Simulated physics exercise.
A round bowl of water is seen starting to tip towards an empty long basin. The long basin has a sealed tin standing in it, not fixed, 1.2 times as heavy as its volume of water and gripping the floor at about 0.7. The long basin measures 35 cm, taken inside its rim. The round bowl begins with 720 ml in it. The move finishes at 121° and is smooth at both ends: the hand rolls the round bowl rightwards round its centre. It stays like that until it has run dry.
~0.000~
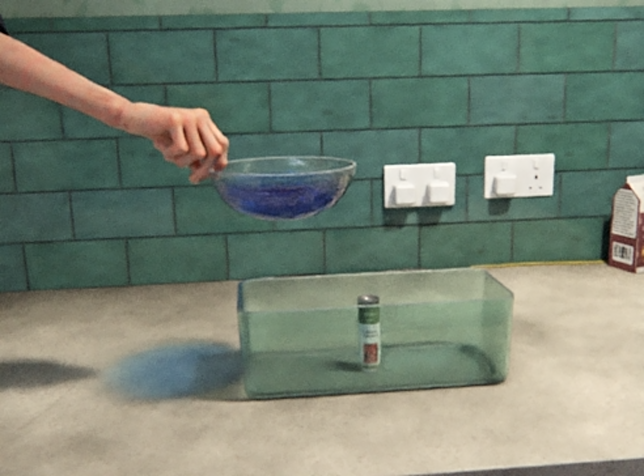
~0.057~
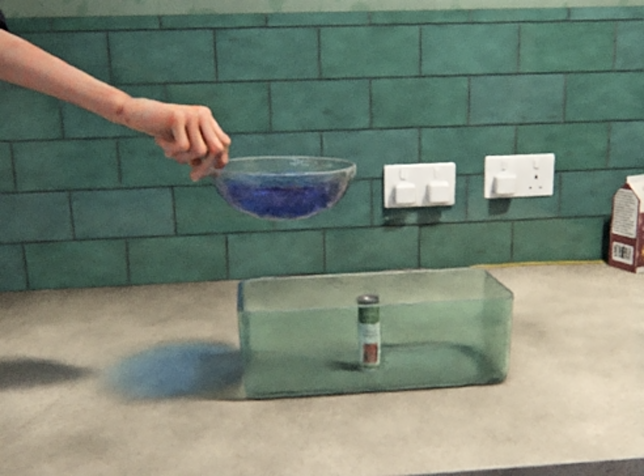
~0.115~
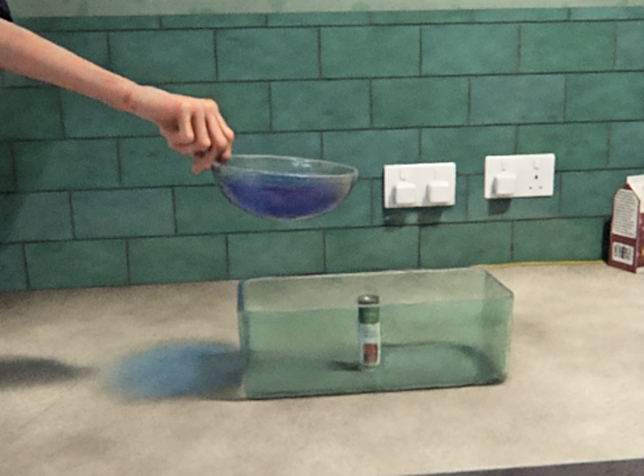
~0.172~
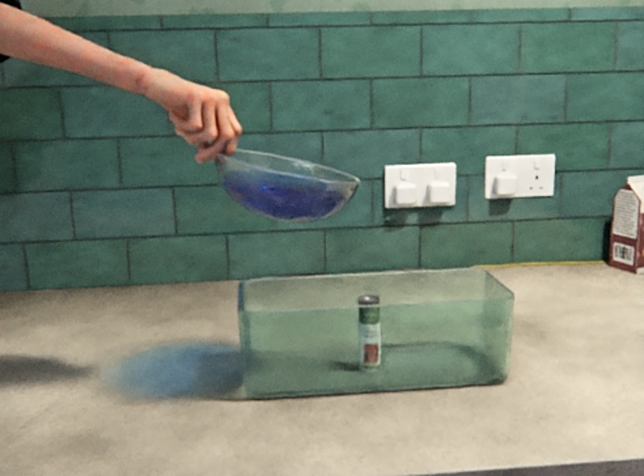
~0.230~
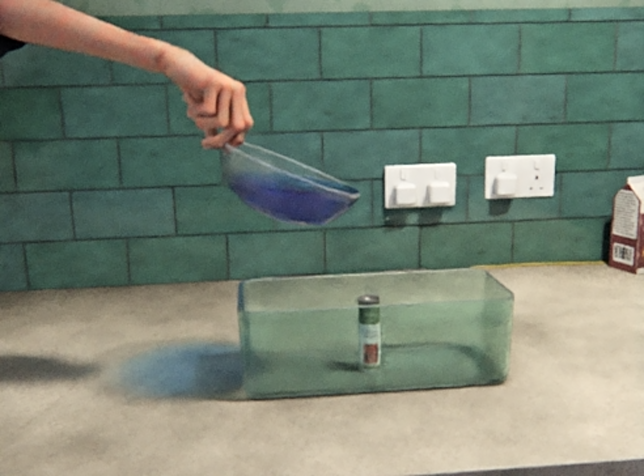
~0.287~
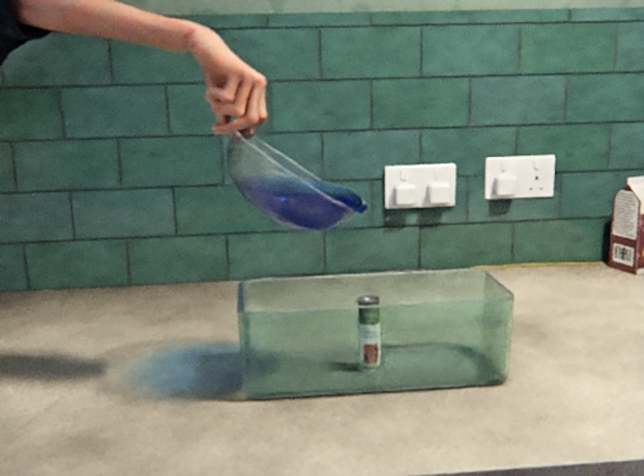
A hand tilts a round glass bowl of blue water rightwards above a long clear basin.
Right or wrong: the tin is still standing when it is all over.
Right, it is still standing.
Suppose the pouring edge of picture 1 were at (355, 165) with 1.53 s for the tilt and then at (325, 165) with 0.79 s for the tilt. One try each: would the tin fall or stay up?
Try 1: Still standing; try 2: Tipped over.
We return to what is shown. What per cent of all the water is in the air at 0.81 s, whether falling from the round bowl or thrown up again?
5 in a hundred, give or take.
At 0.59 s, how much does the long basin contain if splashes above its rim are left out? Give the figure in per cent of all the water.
I'd estimate some 90 percent of the liquid.
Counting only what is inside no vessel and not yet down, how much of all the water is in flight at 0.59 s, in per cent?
Around 10 in a hundred.
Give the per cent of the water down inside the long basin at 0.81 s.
It works out near 92 per cent.
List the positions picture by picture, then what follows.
In the first picture, it leans 0°; its right rim is at (354, 164); the water meets the walls at (216, 183) and (348, 177); the long basin's rim runs from (239, 297) to (499, 283); the tin's top is at (369, 302).
In the second picture, it leans 2°; its right rim is at (355, 166); the water meets the walls at (216, 181) and (348, 178).
In the third picture, it leans 6°; its right rim is at (356, 172); the water meets the walls at (218, 179) and (349, 181).
In the fourth picture, it leans 14°; its right rim is at (358, 182); the water meets the walls at (222, 175) and (352, 185).
In the fifth picture, it leans 24°; its right rim is at (357, 195); the water meets the walls at (228, 175) and (355, 188).
In the sixth picture, it leans 35°; its right rim is at (354, 210); the water meets the walls at (237, 178) and (344, 194); 9 per cent is over the edge.
By 0.59 s the tilt is 103° and 0 per cent is still to pour; the tin stands where it began.
By 0.81 s the tilt is 121° and 0 per cent is still to pour; the tin stands where it began.
By 1.04 s the tilt is 121° and 0 per cent is still to pour; the tin stands where it began.
By 1.29 s the tilt is 121° and 0 per cent is still to pour; the tin stands where it began.
At rest the tin stands where it began.
